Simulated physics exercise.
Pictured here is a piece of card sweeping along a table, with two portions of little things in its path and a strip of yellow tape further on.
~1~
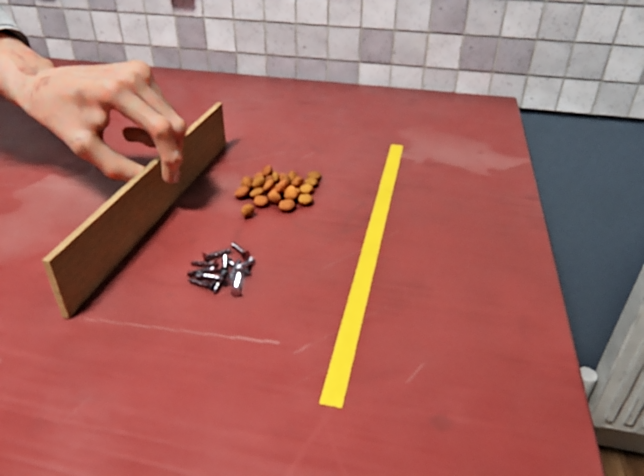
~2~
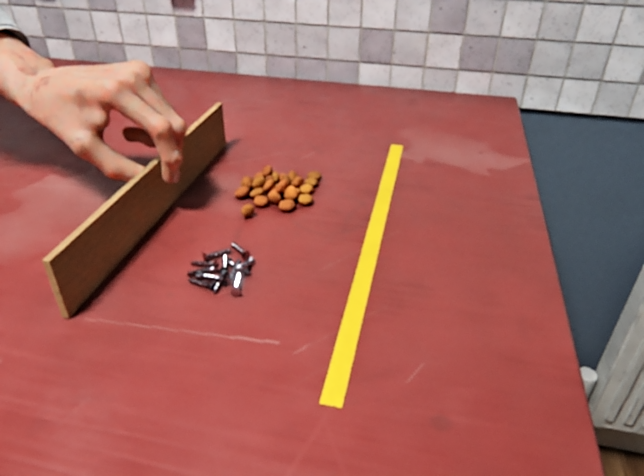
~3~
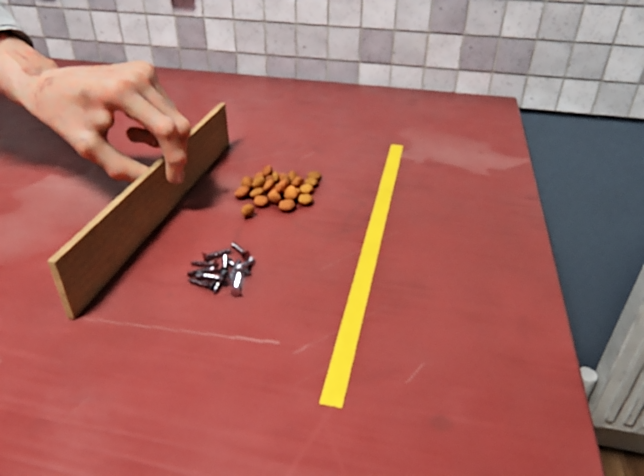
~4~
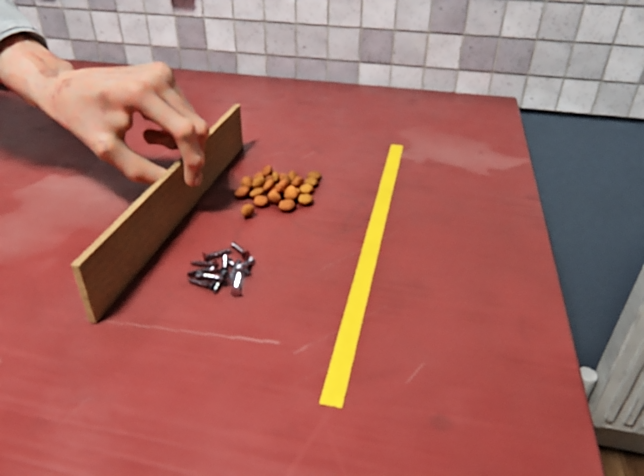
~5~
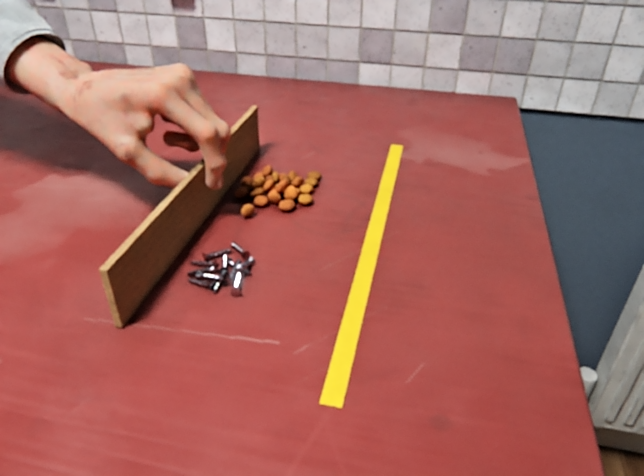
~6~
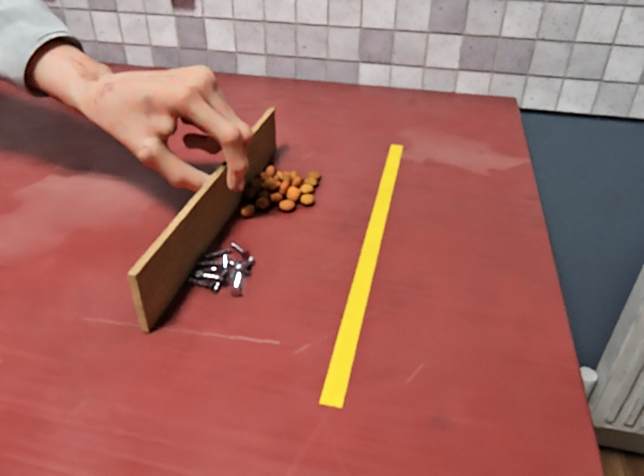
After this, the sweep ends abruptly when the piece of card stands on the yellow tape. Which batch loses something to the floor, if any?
In order: The front batch is still fully up; the back batch is still fully up.
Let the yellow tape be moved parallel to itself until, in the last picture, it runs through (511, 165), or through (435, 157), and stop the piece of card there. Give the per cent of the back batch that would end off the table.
Per hundred off table - stop 1: 80; stop 2: 0.
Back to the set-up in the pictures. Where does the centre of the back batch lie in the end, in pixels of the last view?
Near (411, 206), roughly.
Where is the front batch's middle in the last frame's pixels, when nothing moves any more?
Looks like it settles around (385, 296).
Then, 0.52 s past the last view, piece of card still moving, near (306, 179); front batch all on the table, its front near (324, 277); back batch all on the table, its front near (373, 196).
Then, 1.05 s past the last view, piece of card stopped at the yellow tape; front batch all on the table, its front near (412, 305); back batch all on the table, its front near (445, 205).
Then, 1.33 s past the last view, piece of card stopped at the yellow tape; front batch all on the table, its front near (421, 310); back batch all on the table, its front near (445, 205).
Finally, piece of card stopped at the yellow tape; front batch all on the table, its front near (421, 310); back batch all on the table, its front near (445, 205).
